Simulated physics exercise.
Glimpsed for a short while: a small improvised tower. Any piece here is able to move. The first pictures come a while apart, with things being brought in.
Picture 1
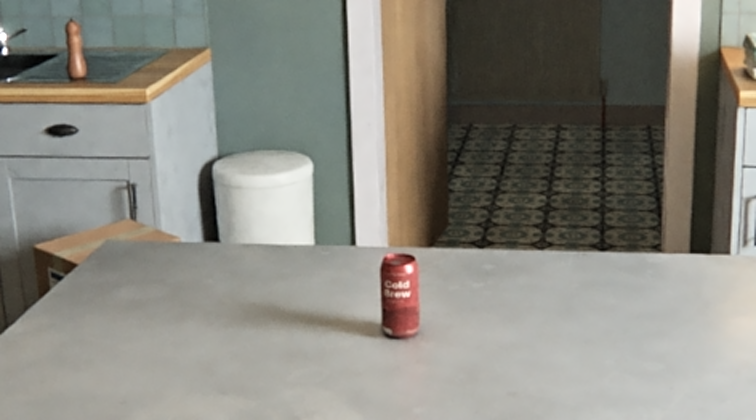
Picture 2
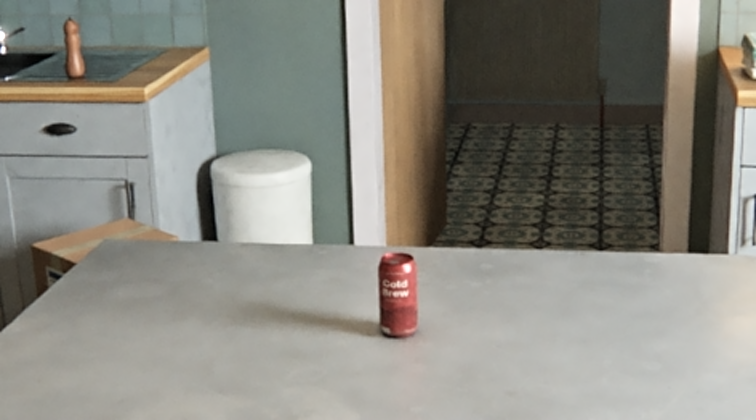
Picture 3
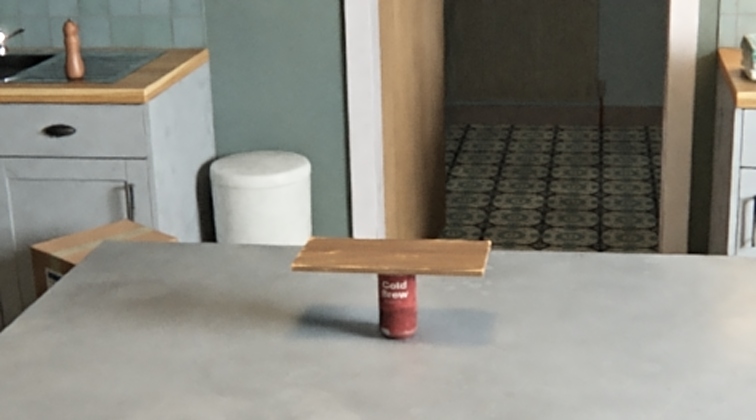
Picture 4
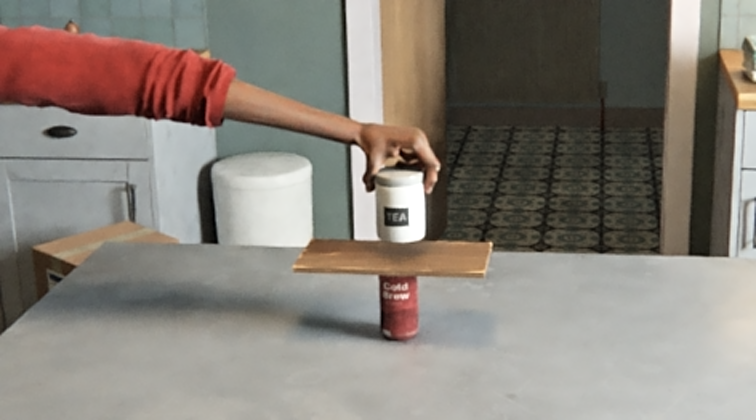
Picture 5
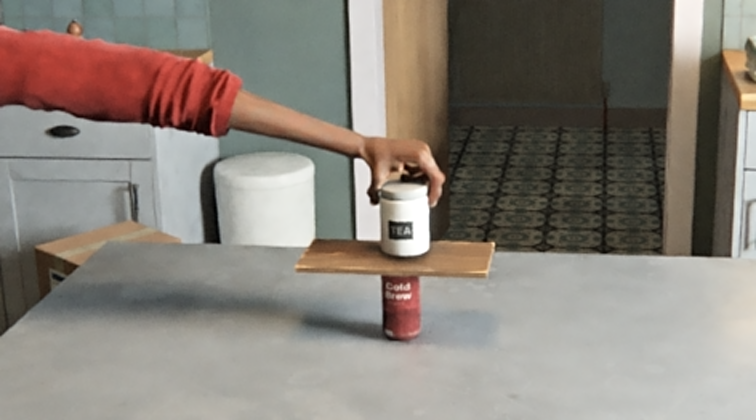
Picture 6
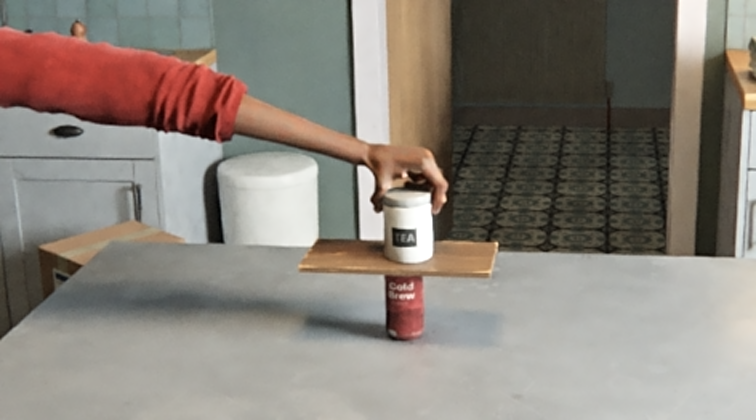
A wooden board appears across the top of a red can on a grey table, then an arm in a red sleeve, reaching from the left, lowers a white jar labelled "TEA" onto it. The kitchen is seen from across the tabletop, with a white bin, pale cabinets and a patterned floor behind. The hand stays on the jar's lid, while the view shifts very slightly.
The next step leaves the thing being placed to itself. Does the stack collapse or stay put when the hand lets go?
It stays put.
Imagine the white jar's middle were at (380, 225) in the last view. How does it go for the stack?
After that, it remains intact.
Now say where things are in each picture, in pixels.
In the first frame, the last thing is not in view yet; red can (400, 296).
In the second frame, the last thing is not in view yet; red can (398, 296).
In the third frame, the last thing is not in view yet; red can (397, 297).
In the fourth frame, still above its spot; white jar (399, 203); red can (399, 298).
In the fifth frame, still above its spot; white jar (404, 216); red can (401, 298).
In the sixth frame, in place under the hand; white jar (408, 224); red can (404, 298).
Then, 0.30 s on from there, no change.
Then, 0.70 s on from there, white jar resting near (408, 224).
In the end, all 3 unmoved. At the end, from the last picture's camera, white jar near (408, 224). The stack stays up.
